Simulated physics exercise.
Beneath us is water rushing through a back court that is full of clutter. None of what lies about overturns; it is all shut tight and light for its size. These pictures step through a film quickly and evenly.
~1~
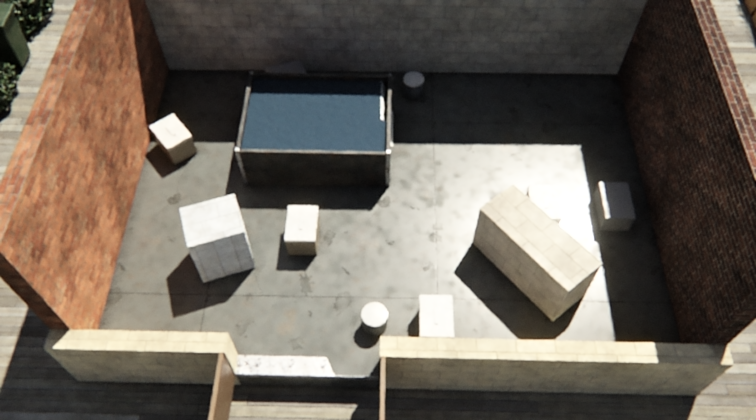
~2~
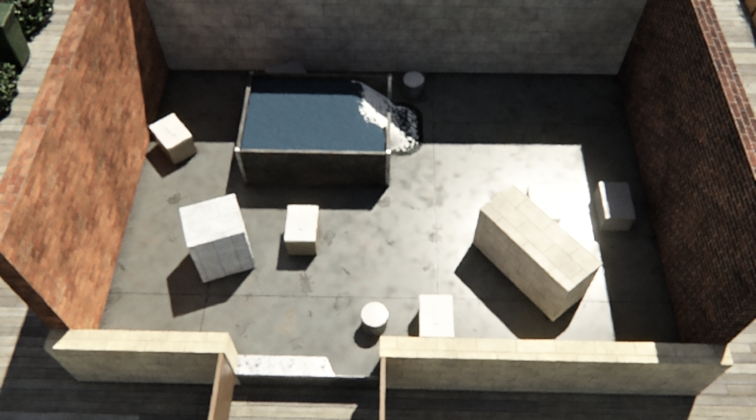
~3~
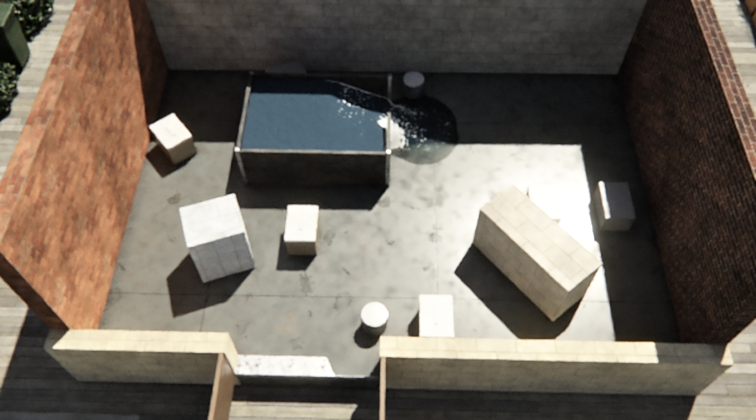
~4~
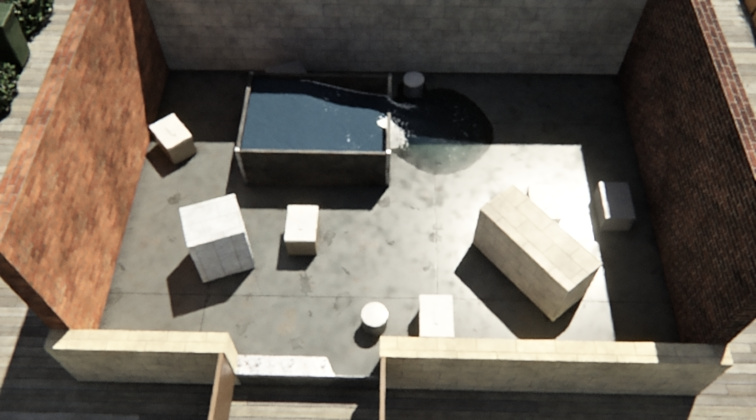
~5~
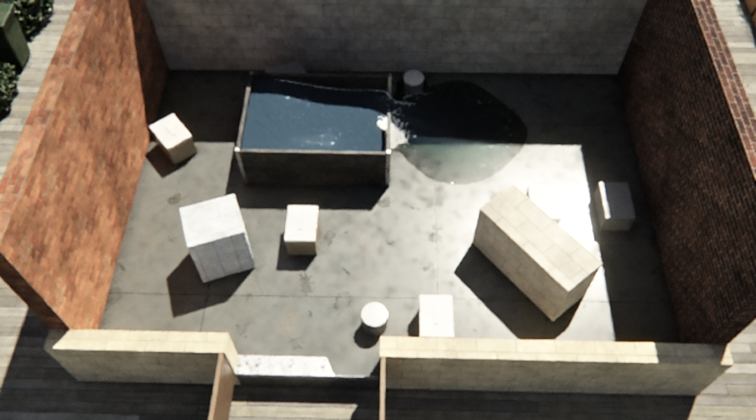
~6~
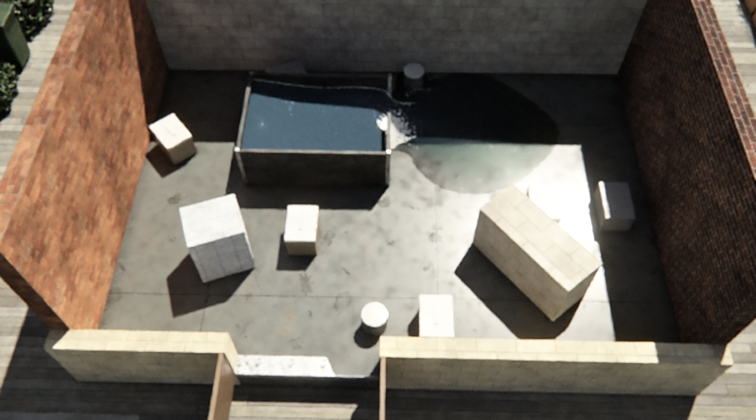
Water pours from the right side of a raised tank and spreads across the courtyard floor.
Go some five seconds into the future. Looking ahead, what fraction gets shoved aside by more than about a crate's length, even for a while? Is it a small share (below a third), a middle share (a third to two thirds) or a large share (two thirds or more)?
A small share, below a third.
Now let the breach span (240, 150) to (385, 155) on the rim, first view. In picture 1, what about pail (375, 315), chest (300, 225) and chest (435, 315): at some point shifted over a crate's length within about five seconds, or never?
Order as asked: Sent that far; sent that far; sent that far.
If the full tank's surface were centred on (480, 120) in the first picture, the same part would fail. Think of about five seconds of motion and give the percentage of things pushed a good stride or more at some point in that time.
My reckoning says roughly 40 percent.
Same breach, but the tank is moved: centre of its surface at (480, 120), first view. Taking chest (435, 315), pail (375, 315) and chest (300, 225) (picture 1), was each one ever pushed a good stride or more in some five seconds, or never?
Result per object - stayed close, stayed close, stayed close.
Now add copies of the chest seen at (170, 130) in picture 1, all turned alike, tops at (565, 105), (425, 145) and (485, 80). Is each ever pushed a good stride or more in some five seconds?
So, in order, the copies go a long way, nowhere much, a long way.
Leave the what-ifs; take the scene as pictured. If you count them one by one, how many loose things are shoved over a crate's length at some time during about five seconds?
1 of them.
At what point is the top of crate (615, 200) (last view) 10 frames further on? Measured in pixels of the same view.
It should be near (646, 214).
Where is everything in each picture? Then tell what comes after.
In the first frame, a pail at (414, 79) rests on the ground; a chest at (437, 315) rests on the ground; 0 of 8 have shifted.
In the second frame, a pail at (414, 79) rests on the ground; a chest at (437, 315) rests on the ground; 0 of 8 have shifted.
In the third frame, a pail at (414, 79), on the bottom; a chest at (437, 315), on the bottom; 0 of 8 have shifted.
In the fourth frame, a pail at (414, 79) rests on the ground; a chest at (437, 315), on the bottom; 0 of 8 have shifted.
In the fifth frame, a pail at (414, 77), on the bottom, close to its start; a chest at (437, 315), on the bottom; 0 of 8 have shifted.
In the sixth frame, a pail at (414, 70) rests on the ground, close to its start; a chest at (437, 315) rests on the ground; 1 of 8 have shifted.
A moment on, 0 of 8 are well off their spots; 0 afloat.
Next, 0 of 8 are well off their spots; 0 afloat.
Later, 1 of 8 are well off their spots; 1 afloat.
In the end, 1 of 8 are well off their spots, and 1 have been at some point; 1 afloat.
